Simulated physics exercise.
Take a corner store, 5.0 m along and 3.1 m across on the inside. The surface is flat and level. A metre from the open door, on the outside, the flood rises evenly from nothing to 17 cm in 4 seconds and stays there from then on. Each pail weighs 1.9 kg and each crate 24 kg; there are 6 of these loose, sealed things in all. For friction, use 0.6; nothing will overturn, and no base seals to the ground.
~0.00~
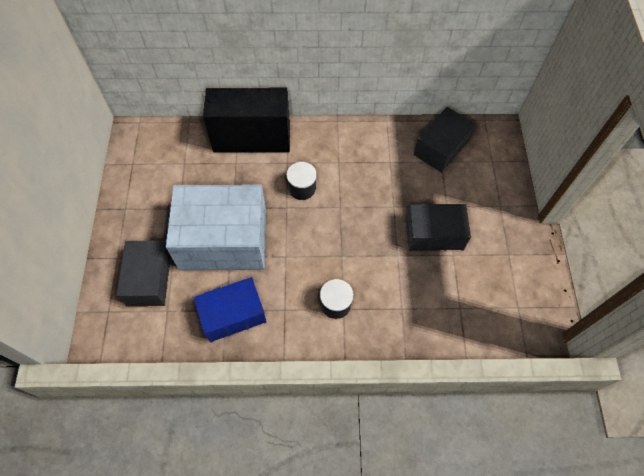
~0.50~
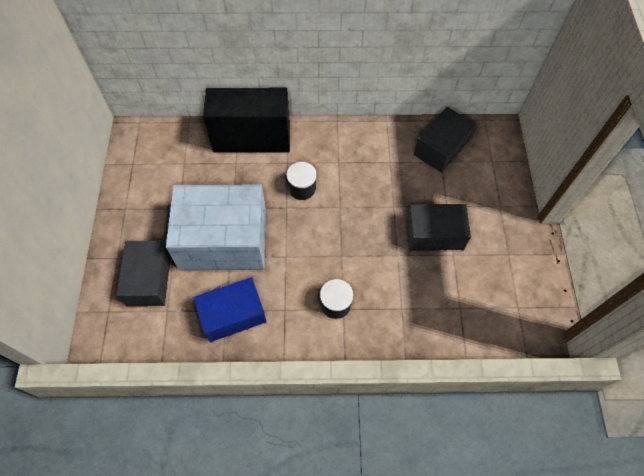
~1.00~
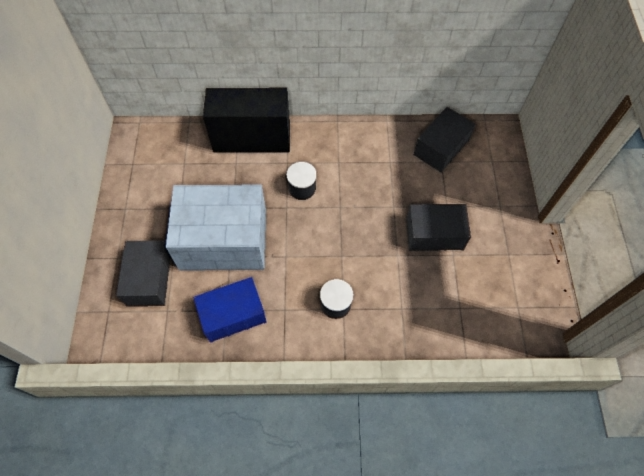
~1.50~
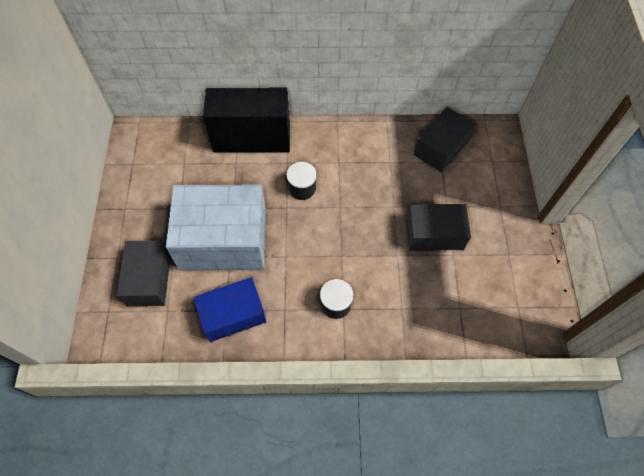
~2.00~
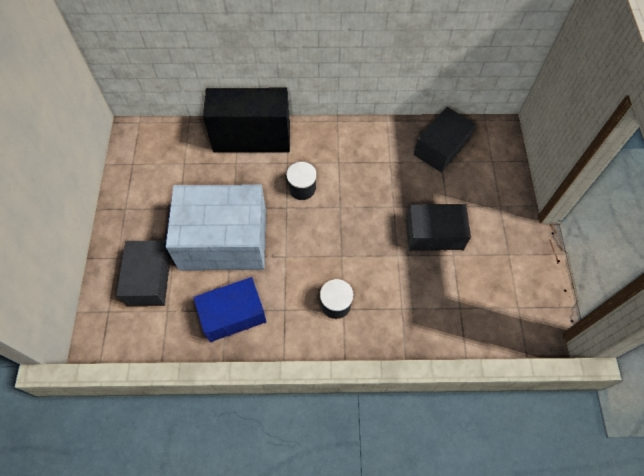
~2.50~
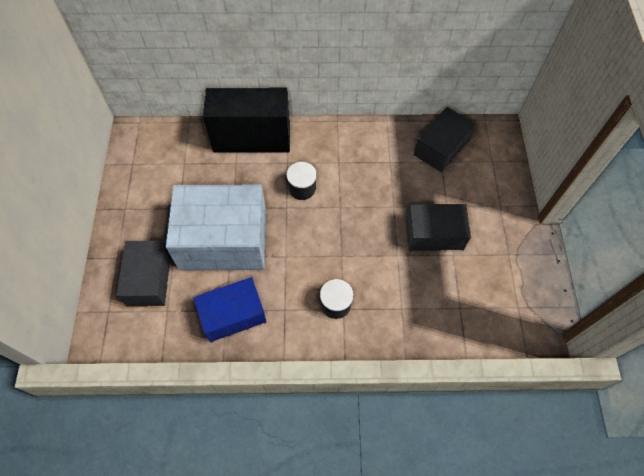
In a corner store seen from above, bluish water spreads over the grey ground outside and through the open doorway on the right, just reaching the tiled floor, while the blue crate and dark boxes stay still.
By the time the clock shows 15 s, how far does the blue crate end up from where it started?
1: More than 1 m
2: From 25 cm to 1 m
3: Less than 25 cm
1, more than 1 m.
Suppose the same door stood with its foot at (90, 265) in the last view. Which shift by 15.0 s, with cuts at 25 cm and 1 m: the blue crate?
Well, the blue crate scoots a little.
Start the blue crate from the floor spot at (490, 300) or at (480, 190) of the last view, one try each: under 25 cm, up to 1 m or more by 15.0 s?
The first time it wanders far off, the second time it hardly drifts.
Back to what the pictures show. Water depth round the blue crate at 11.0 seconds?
I'd say around 10 cm.
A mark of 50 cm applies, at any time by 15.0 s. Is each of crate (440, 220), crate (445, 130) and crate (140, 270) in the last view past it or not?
In turn: Within, within, beyond.
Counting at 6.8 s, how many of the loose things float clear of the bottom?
At that point I count 1.
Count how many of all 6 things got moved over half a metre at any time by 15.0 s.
The total is 4.
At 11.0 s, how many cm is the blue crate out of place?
About 80 cm by then.
After 3.5 s the blue crate is near (229, 305), 0.0 m from its start, aground; 0 afloat.
After 6.8 s the blue crate is near (229, 305), 0.0 m from its start, aground; 1 afloat.
After 11.0 s the blue crate is near (155, 312), 0.7 m from its start, aground; 2 afloat.
After 15.0 s the blue crate is near (135, 188), 1.7 m from its start, afloat; 4 afloat.
